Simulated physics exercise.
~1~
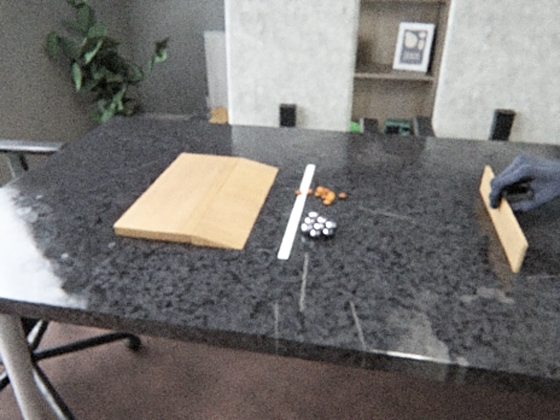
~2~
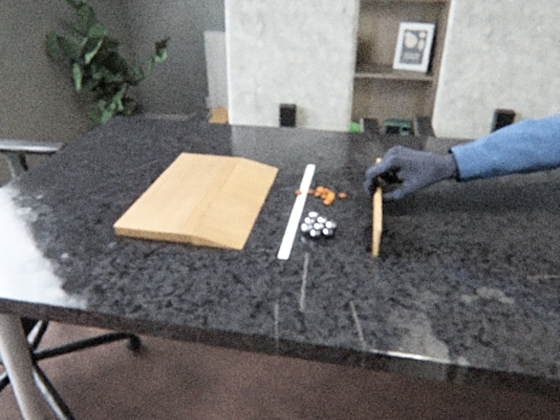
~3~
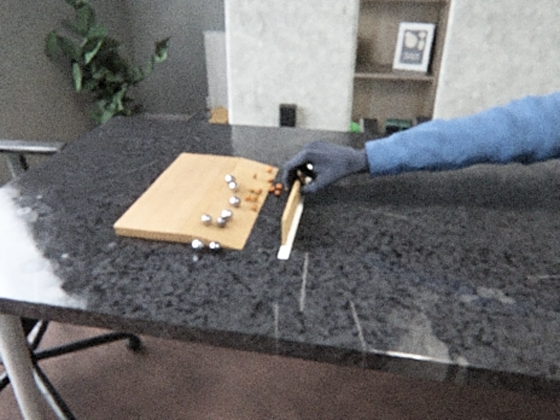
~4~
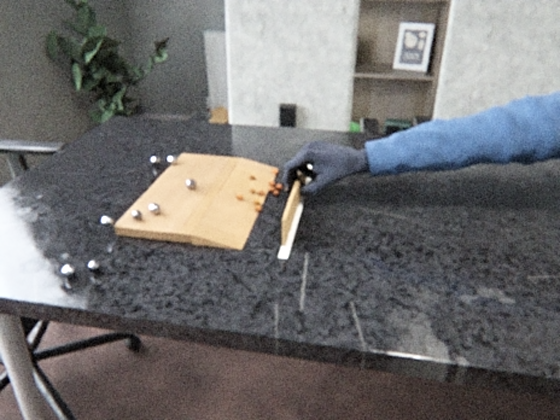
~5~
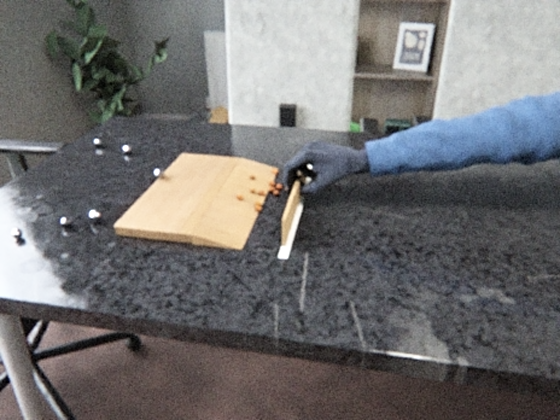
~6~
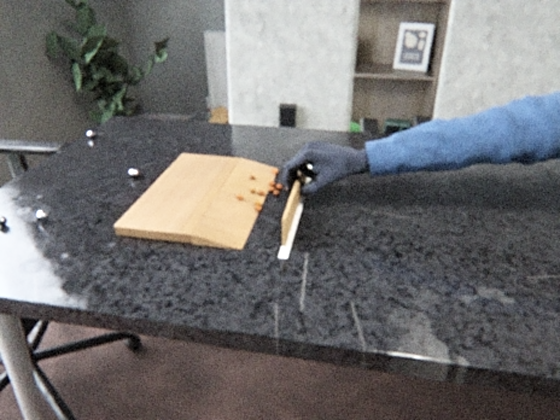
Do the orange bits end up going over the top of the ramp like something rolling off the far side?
No, the orange bits stop short of the top, around the foot and lower slope of the ramp. It is the silver balls that roll over the top and away to the left.
